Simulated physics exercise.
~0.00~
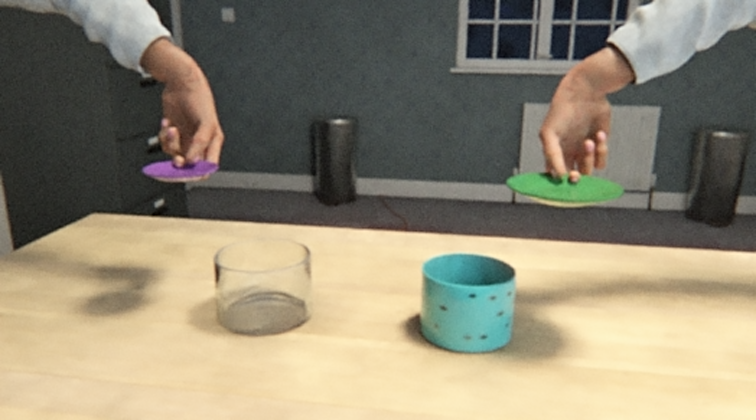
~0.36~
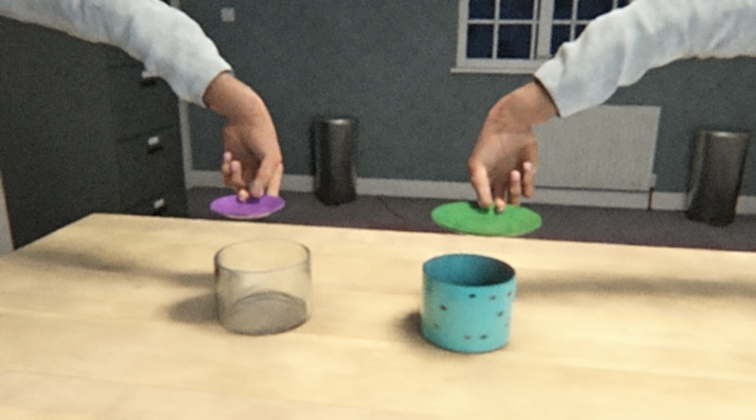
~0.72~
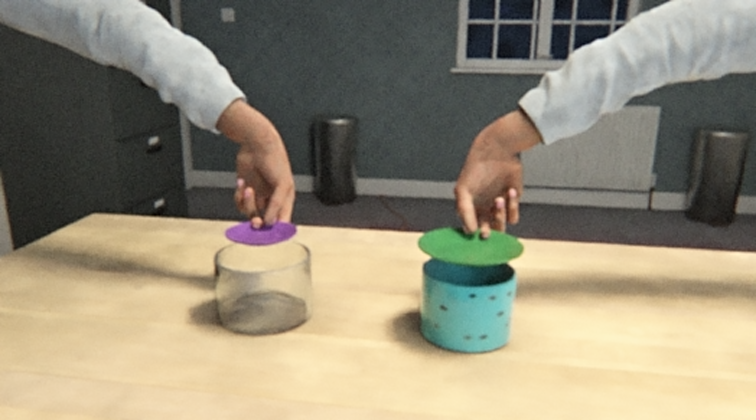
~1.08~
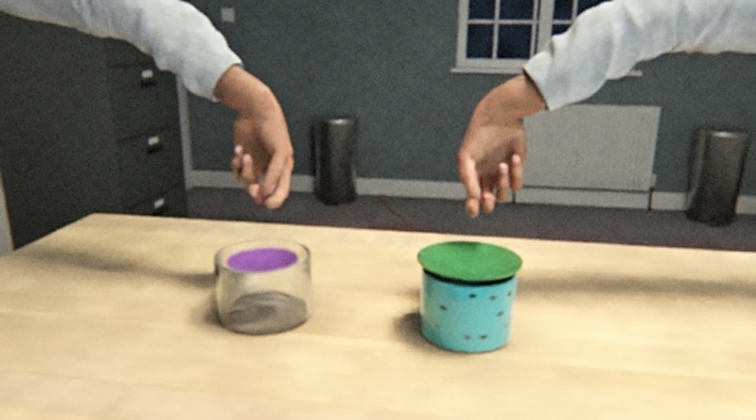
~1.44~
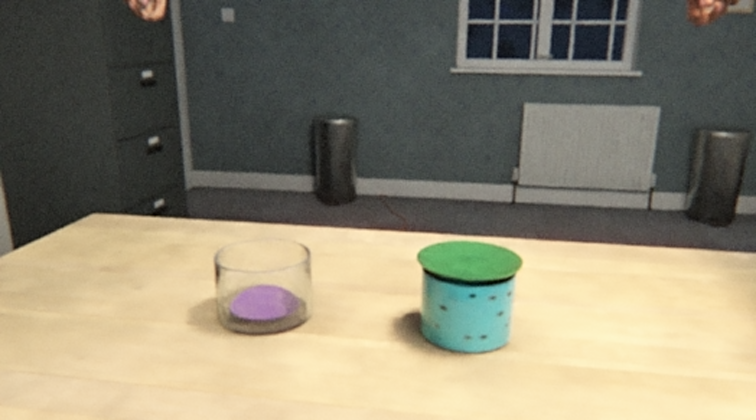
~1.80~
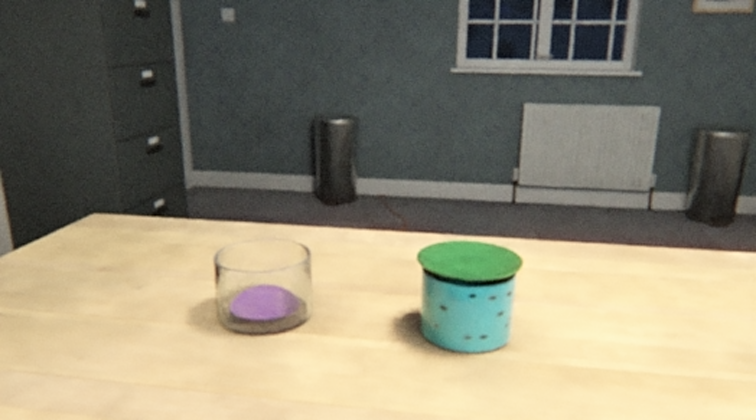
Two hands in pale blue sleeves reach in from either side above a light wooden table, seen from the front and slightly above in a grey-blue room with a window, a radiator and dark bins. The left hand holds a small purple disc near a clear glass container, and the right holds a larger green disc near a turquoise mug-like container with dark specks. Both hands bring the discs over the openings and lower them. They let go and draw back out of view. The purple disc drops inside the glass and rests at the bottom, while the green one stays on the rim, covering the turquoise container.
